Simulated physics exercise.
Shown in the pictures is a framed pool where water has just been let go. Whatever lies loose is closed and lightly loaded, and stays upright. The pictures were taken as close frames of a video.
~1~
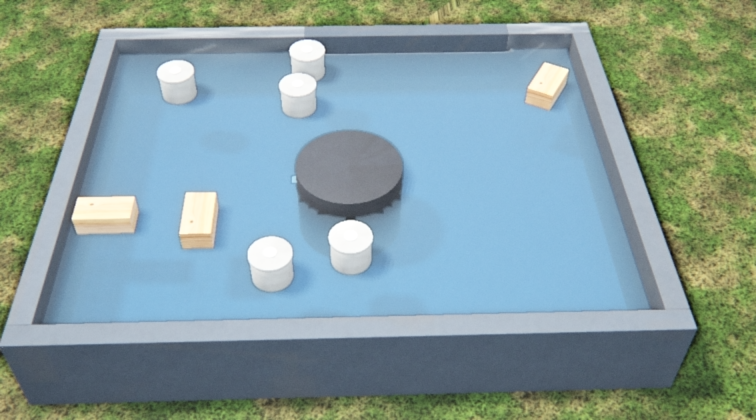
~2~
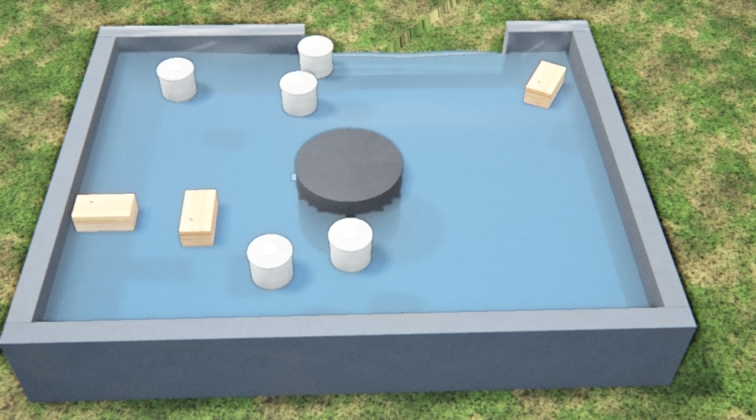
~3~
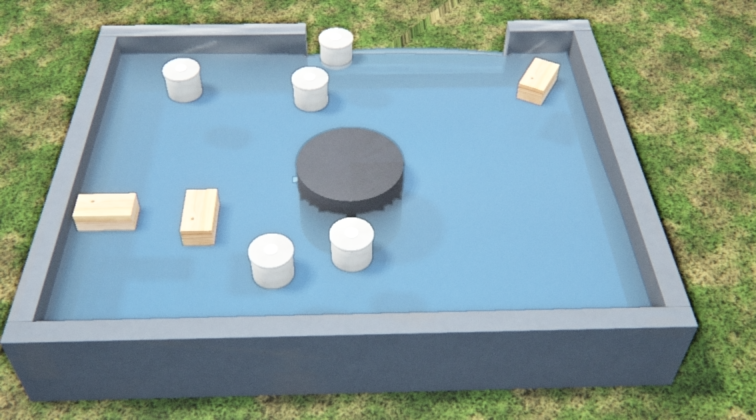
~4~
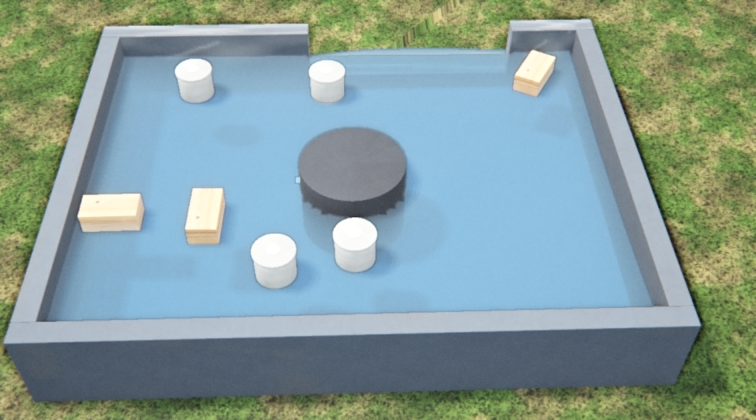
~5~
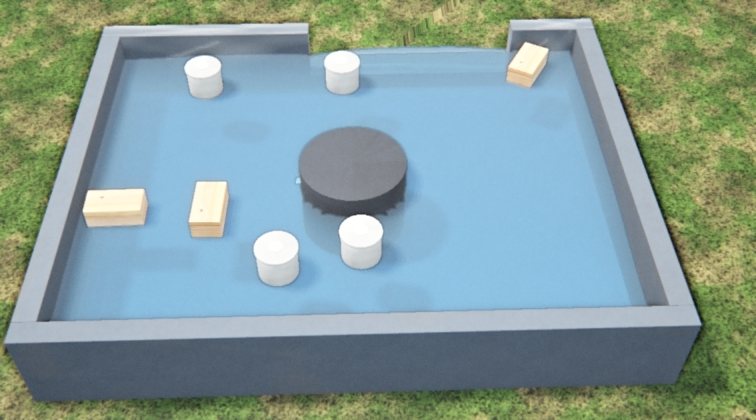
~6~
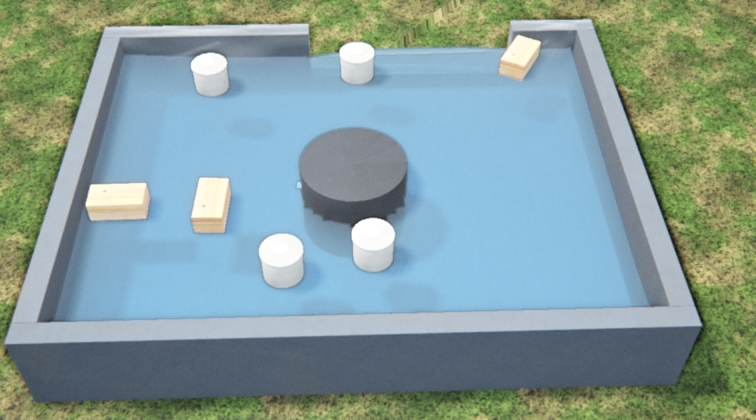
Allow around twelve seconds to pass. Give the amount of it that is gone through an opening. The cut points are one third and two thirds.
It falls between one third and two thirds.
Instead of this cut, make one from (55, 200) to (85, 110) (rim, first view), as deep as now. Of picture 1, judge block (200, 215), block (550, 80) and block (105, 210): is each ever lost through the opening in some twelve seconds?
For the three items in order: Escaped, contained, escaped.
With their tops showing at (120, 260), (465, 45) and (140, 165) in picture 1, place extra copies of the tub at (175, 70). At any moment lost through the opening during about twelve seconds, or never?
Lab note - results by position: Retained, exited, retained.
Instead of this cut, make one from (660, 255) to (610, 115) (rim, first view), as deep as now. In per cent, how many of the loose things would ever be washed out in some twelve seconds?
I'd put it near 10 per cent.
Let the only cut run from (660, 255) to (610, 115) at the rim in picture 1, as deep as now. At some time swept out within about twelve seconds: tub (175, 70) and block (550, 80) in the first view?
Outcome by order: Not lost; exits.
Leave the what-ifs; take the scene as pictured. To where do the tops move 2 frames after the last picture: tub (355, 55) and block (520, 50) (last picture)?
Expect them at roughly (376, 29) and roughly (494, 49).
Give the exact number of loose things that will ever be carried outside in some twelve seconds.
The number is 4.
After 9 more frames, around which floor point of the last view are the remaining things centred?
(270, 222).
A moment on, 1 of 8 are out; 7 afloat.
Next, 3 of 8 are out; 5 afloat.
Later, 4 of 8 are out; 4 afloat.
In the end, 4 of 8 are out; 4 afloat.
